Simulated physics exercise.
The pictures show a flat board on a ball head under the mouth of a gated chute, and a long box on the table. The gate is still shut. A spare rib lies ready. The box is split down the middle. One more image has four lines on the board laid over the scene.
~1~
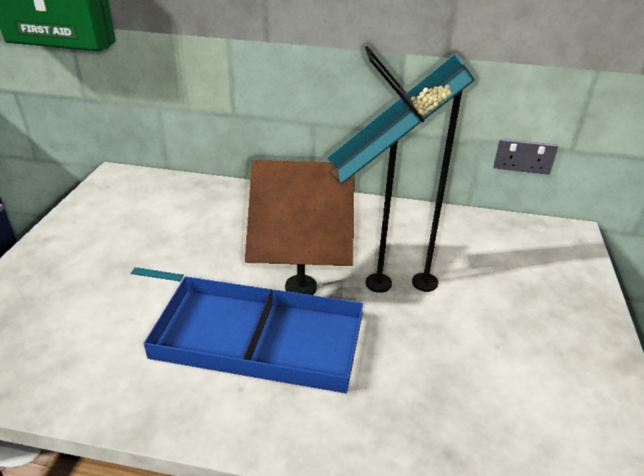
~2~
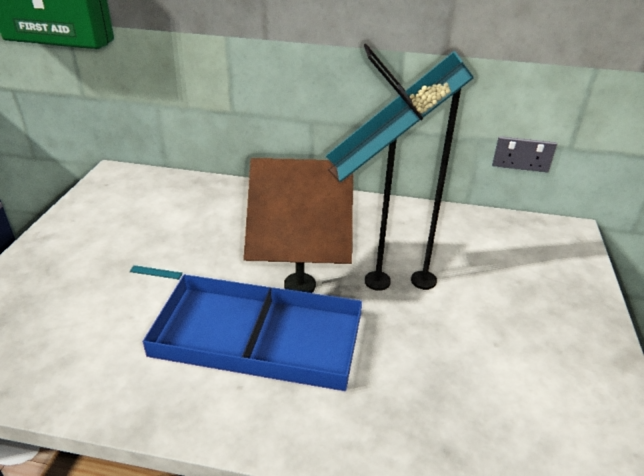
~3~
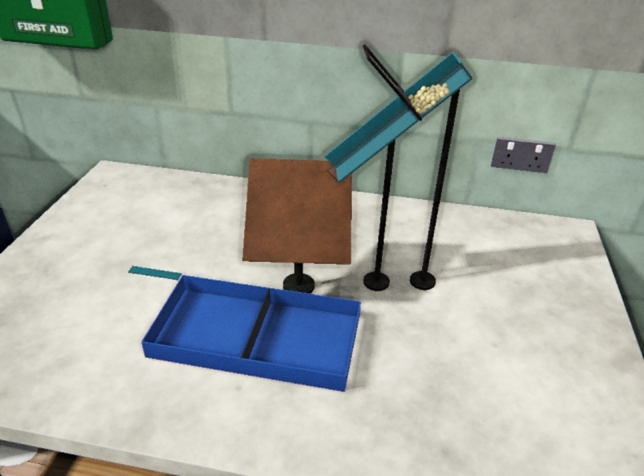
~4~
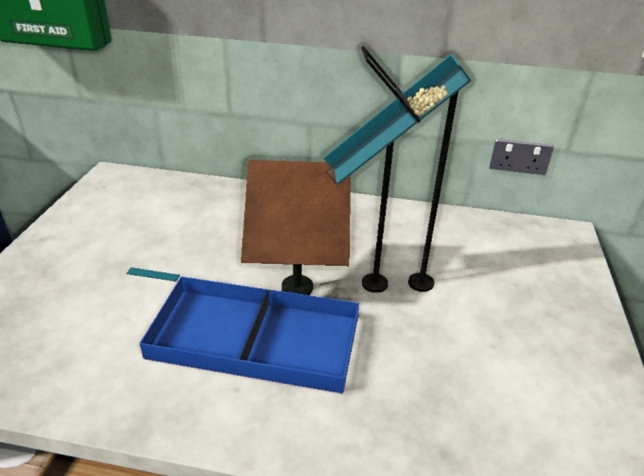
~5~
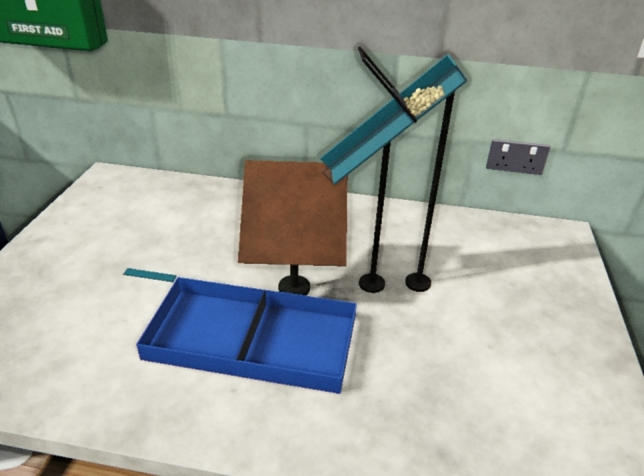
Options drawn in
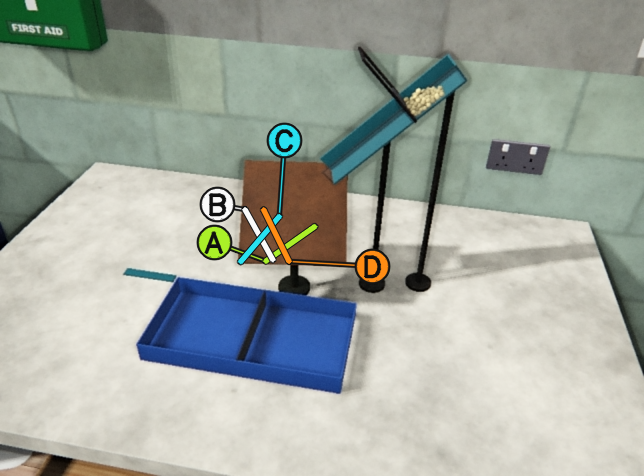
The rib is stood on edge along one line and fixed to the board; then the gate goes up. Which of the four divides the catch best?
It is C.
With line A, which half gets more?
The left half.
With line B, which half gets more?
More lands on the right.
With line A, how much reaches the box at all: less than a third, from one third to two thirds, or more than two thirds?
Line A gives more than two thirds.
On the marked copy, line A from (314, 226) to (265, 261); line B from (245, 209) to (272, 259); line C from (279, 216) to (240, 261); line D from (263, 209) to (289, 261).
If A is chosen, of what is caught, every piece in the left half, not one piece in the right.
If B is chosen, of what is caught, just a few in the left half, almost all in the right.
If C is chosen, of what is caught, roughly two thirds in the left half, roughly a third in the right.
If D is chosen, of what is caught, just a few in the left half, almost all in the right.
